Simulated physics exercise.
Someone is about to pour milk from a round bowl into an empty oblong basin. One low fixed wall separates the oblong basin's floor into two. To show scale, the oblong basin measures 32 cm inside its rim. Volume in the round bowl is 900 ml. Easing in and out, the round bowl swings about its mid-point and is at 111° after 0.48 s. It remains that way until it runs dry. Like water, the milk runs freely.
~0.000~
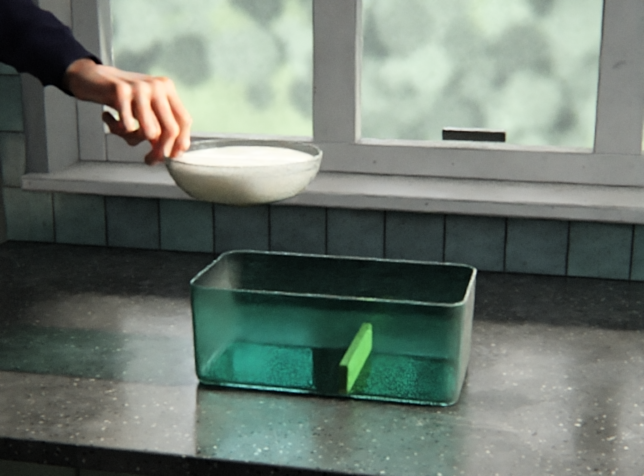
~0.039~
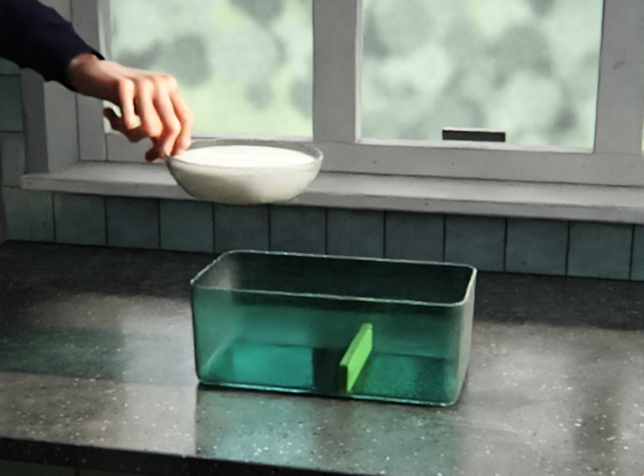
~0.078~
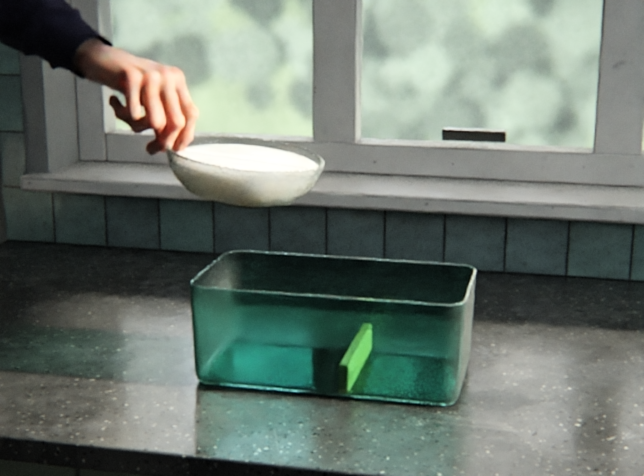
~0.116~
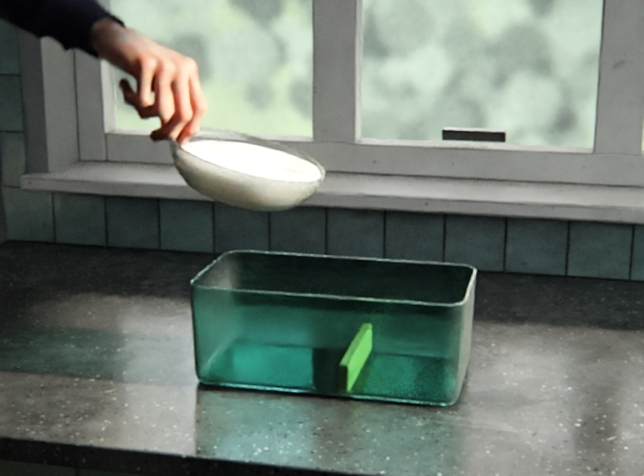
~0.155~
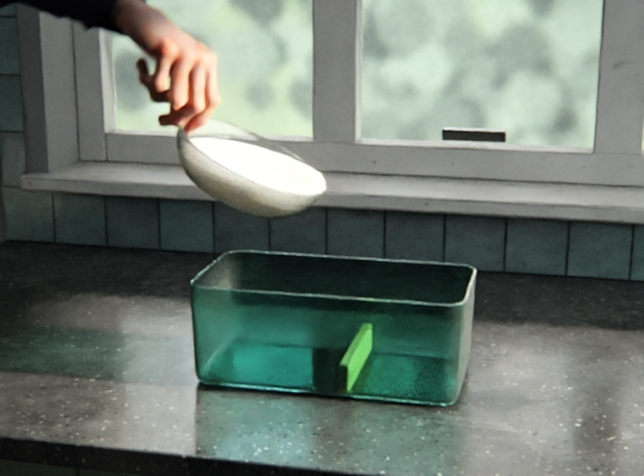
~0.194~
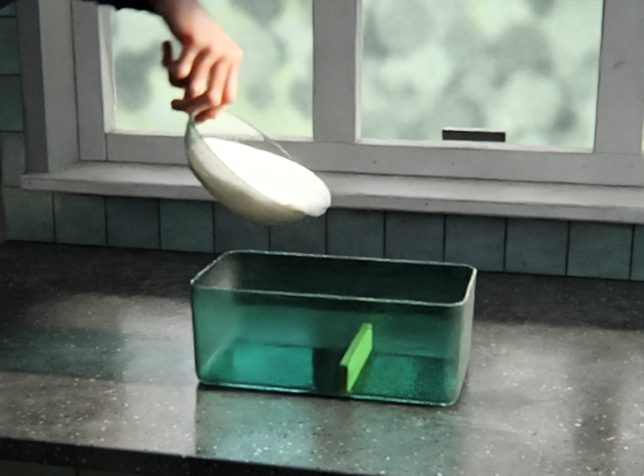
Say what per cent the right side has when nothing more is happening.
It has about 33 per cent.
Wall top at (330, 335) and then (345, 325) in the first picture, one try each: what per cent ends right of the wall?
Respectively close to 55 and 35 %.
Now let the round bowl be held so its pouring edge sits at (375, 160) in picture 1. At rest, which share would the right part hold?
Result then: Approx. 60 %.
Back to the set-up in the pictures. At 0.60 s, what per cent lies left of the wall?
48 %.
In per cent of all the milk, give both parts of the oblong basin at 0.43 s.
Around 72 percent on the left and 24 on the right.
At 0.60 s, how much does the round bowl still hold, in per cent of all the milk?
I'd say some 0 per cent remains.
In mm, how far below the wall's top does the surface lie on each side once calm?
The left comes to roughly 18 mm and the right to roughly 20 mm.
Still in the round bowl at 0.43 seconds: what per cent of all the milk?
0 %.
Then, 0.43 s in, the tilt is 108° and 0 per cent is still to pour, 72 is left of the wall and 23 right of it.
Then, 0.60 s in, the tilt is 111° and 0 per cent is still to pour, 47 is left of the wall and 32 right of it.
Then, 0.78 s in, the tilt is 111° and 0 per cent is still to pour, 55 is left of the wall and 33 right of it.
Then, 0.98 s in, the tilt is 111° and 0 per cent is still to pour, 56 is left of the wall and 33 right of it.
Finally, 56 per cent lies left of the wall, 33 right of it and 11 outside.
